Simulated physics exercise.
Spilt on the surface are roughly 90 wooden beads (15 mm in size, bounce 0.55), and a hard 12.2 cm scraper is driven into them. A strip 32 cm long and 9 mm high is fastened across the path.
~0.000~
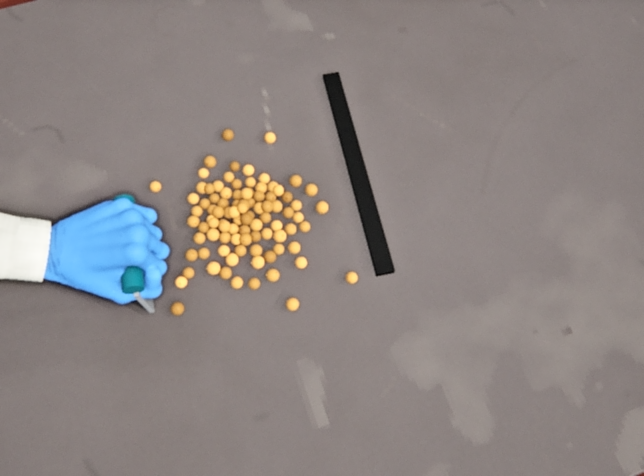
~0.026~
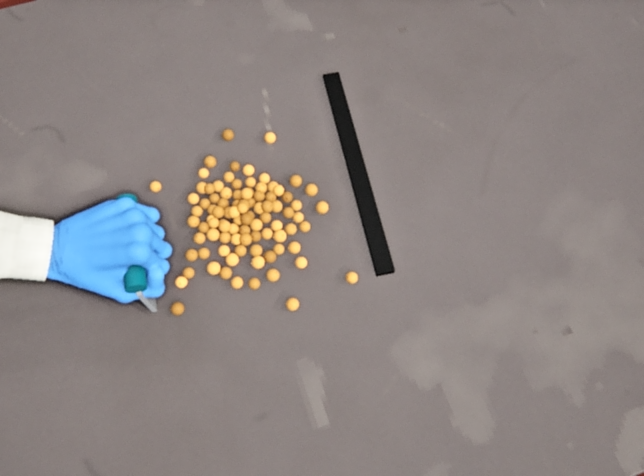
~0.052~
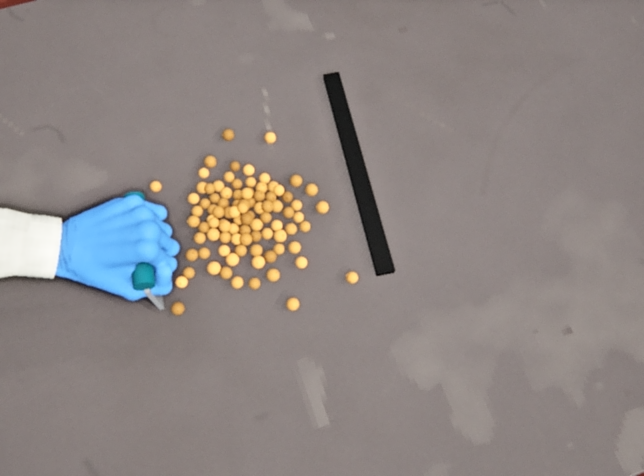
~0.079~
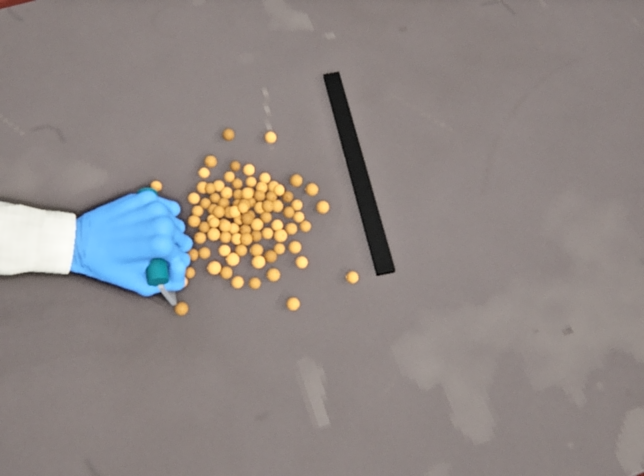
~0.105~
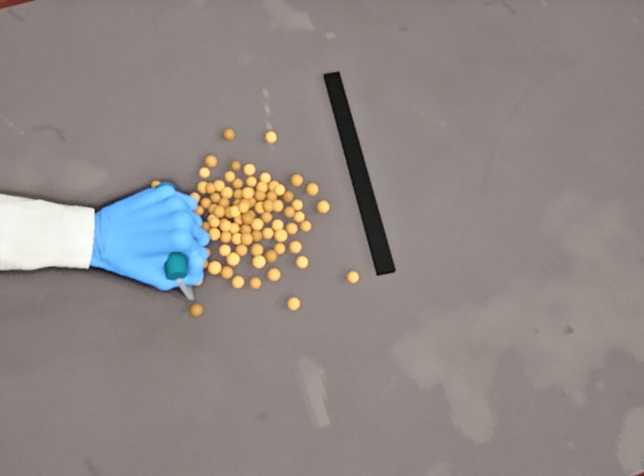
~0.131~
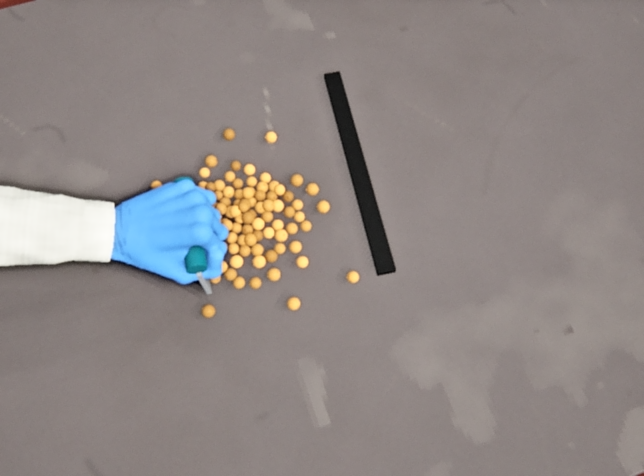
We see a blue-gloved hand gripping a scraper to the left of scattered yellowish beads on a gray surface, a black strip lying beyond them; the hand moves right into the spill, pushing the nearest beads along.
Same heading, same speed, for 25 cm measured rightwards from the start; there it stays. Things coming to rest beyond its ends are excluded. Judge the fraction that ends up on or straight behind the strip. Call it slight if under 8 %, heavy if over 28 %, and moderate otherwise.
Moderate.
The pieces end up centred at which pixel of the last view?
(331, 157).
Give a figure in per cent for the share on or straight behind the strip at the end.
Around 15 percent.
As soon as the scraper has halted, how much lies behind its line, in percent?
Some 40 percent.
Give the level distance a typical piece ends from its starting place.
About 22 cm.
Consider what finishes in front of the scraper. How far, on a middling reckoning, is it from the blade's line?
It's around 7 cm.
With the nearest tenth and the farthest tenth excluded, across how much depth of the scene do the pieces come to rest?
Around 66 centimetres.
Then, at 0.29 s, scraper 21 cm from its start, spill 23 cm wide; elsewhere 100 %.
After 0.46 s, scraper 25 cm from its start, spill 38 cm wide; on or straight behind the strip 20 %, elsewhere 80 %.
Then, at 0.59 s, scraper 25 cm from its start, spill 49 cm wide; on or straight behind the strip 15 %, elsewhere 85 %.
At rest (1.9 s), on or straight behind the strip 15 %, elsewhere 85 %.
